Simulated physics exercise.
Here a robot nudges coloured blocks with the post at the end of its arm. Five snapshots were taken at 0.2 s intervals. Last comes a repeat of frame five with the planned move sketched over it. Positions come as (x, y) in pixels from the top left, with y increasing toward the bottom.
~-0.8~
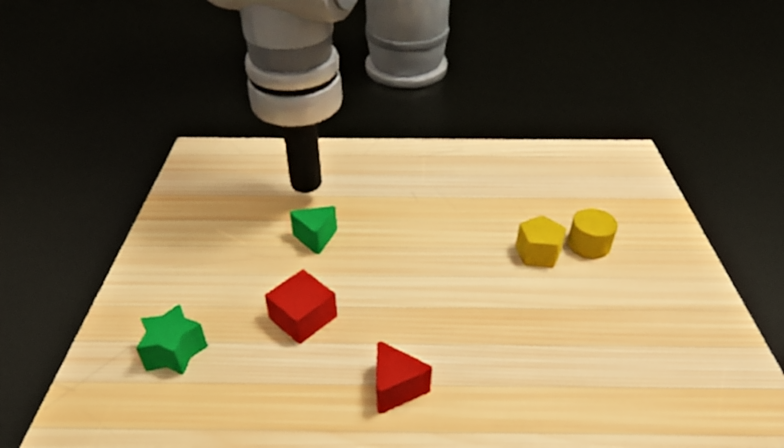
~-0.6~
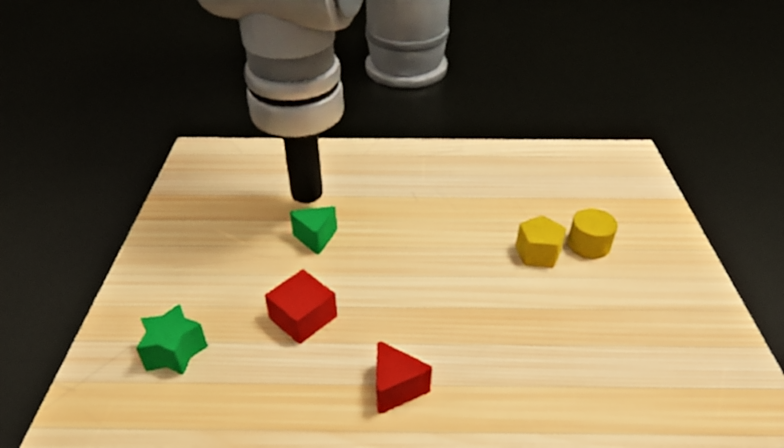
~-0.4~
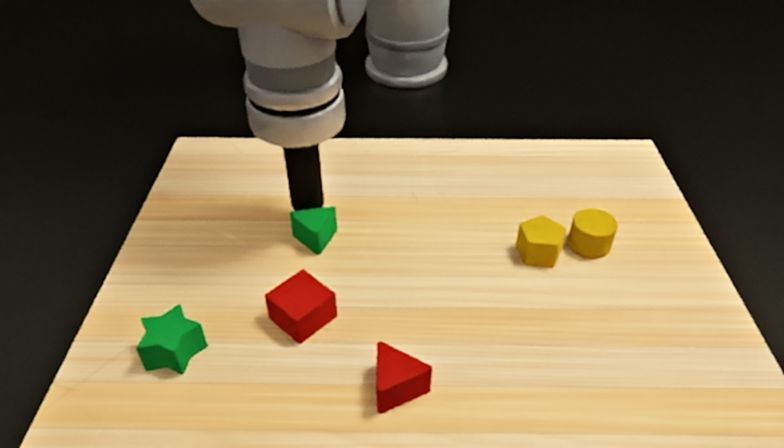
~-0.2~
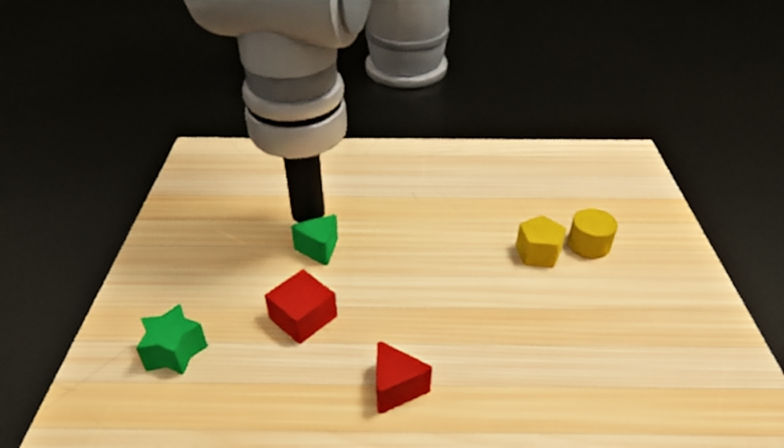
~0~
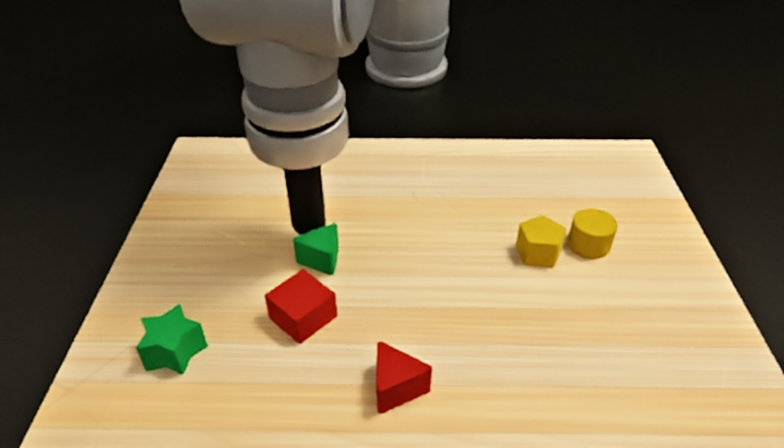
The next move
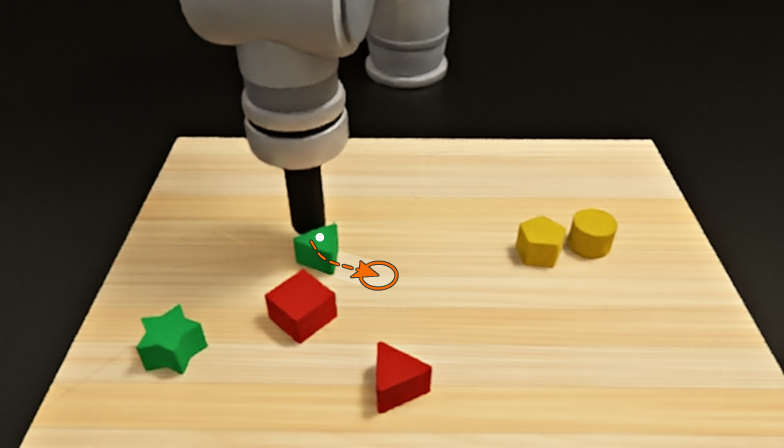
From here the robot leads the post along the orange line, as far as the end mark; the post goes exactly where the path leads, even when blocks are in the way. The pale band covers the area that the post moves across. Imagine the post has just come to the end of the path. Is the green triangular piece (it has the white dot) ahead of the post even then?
No, that is not what happens.
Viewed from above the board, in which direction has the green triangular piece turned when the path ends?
The answer is clockwise.
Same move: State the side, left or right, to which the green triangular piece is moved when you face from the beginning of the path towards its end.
It's pushed right.
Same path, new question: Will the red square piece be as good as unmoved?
Going by the path, yes.
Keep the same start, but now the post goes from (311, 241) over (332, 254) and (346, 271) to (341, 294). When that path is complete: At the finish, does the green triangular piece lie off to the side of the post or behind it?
I'd say no.
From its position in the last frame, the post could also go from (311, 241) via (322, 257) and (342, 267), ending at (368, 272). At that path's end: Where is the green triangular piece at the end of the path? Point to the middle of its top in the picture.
Most likely (352, 271).
The line goes from (311, 241) via (324, 259) and (350, 268), ending at (379, 275); the dot is on the green triangular piece.
On the path given first. Halfway along, post (336, 248); green triangular piece (342, 263), turned 25° clockwise.
At the end, post (378, 259); red square piece unmoved; green triangular piece (353, 271), turned 55° clockwise.
